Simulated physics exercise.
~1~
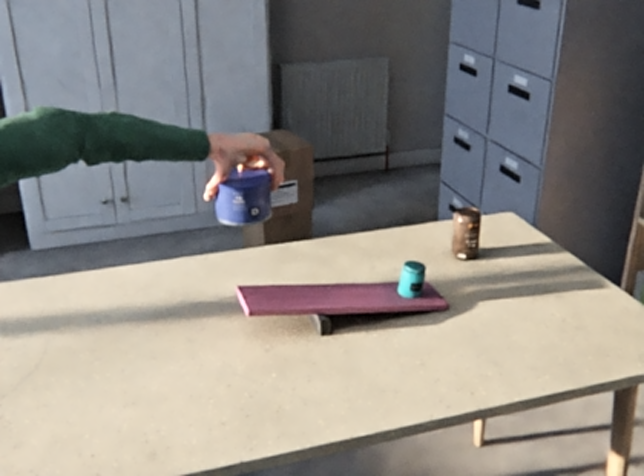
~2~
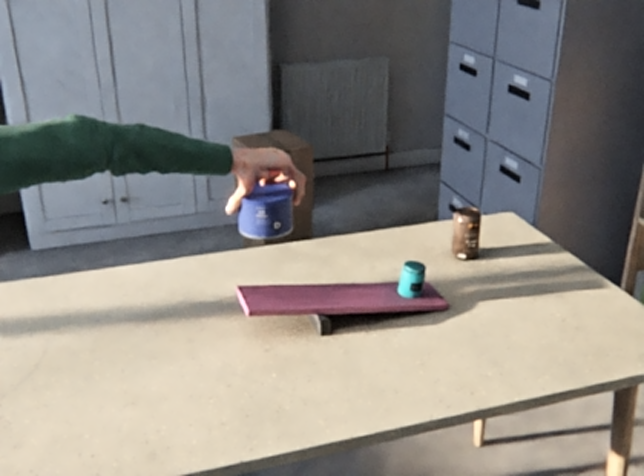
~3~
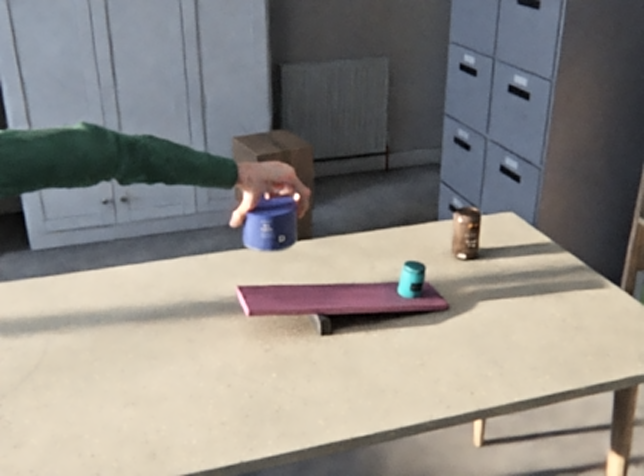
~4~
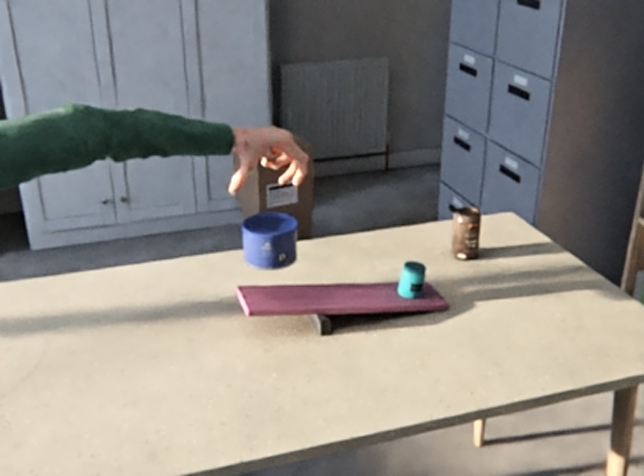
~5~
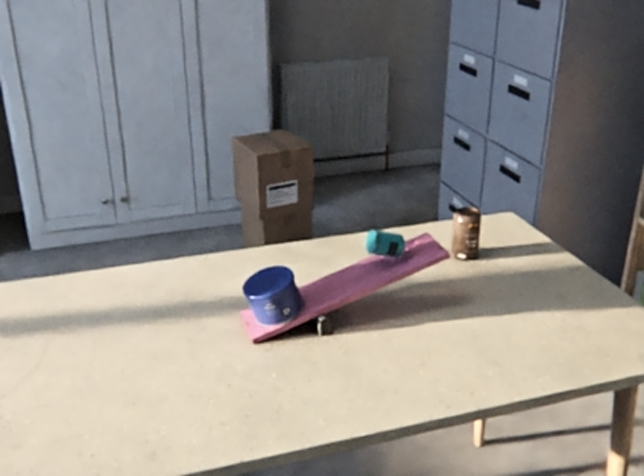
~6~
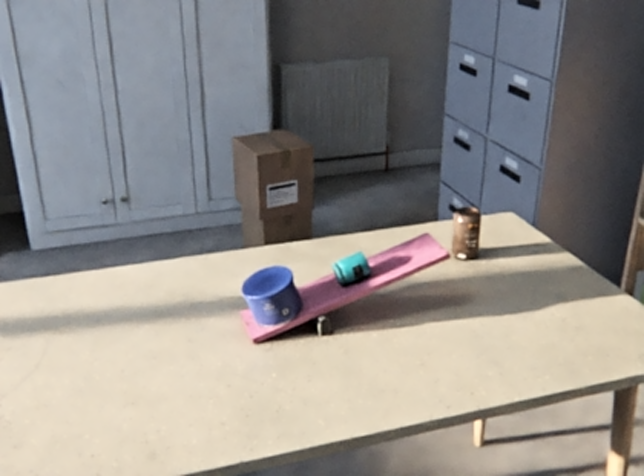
An arm in a green sleeve reaches in from the left, holding a blue tub above a pale table, seen from slightly above in a room with white cupboards and a grey filing cabinet. A pink plank rests as a see-saw on a small block, its right end down with a turquoise shaker on it, and a brown can stands beyond. The hand moves the tub right, lowers it over the raised left end, lets go and withdraws. The tub lands and the plank tips the other way, toppling the shaker. The shaker ends on its side nearer the tub, while the can stays put.
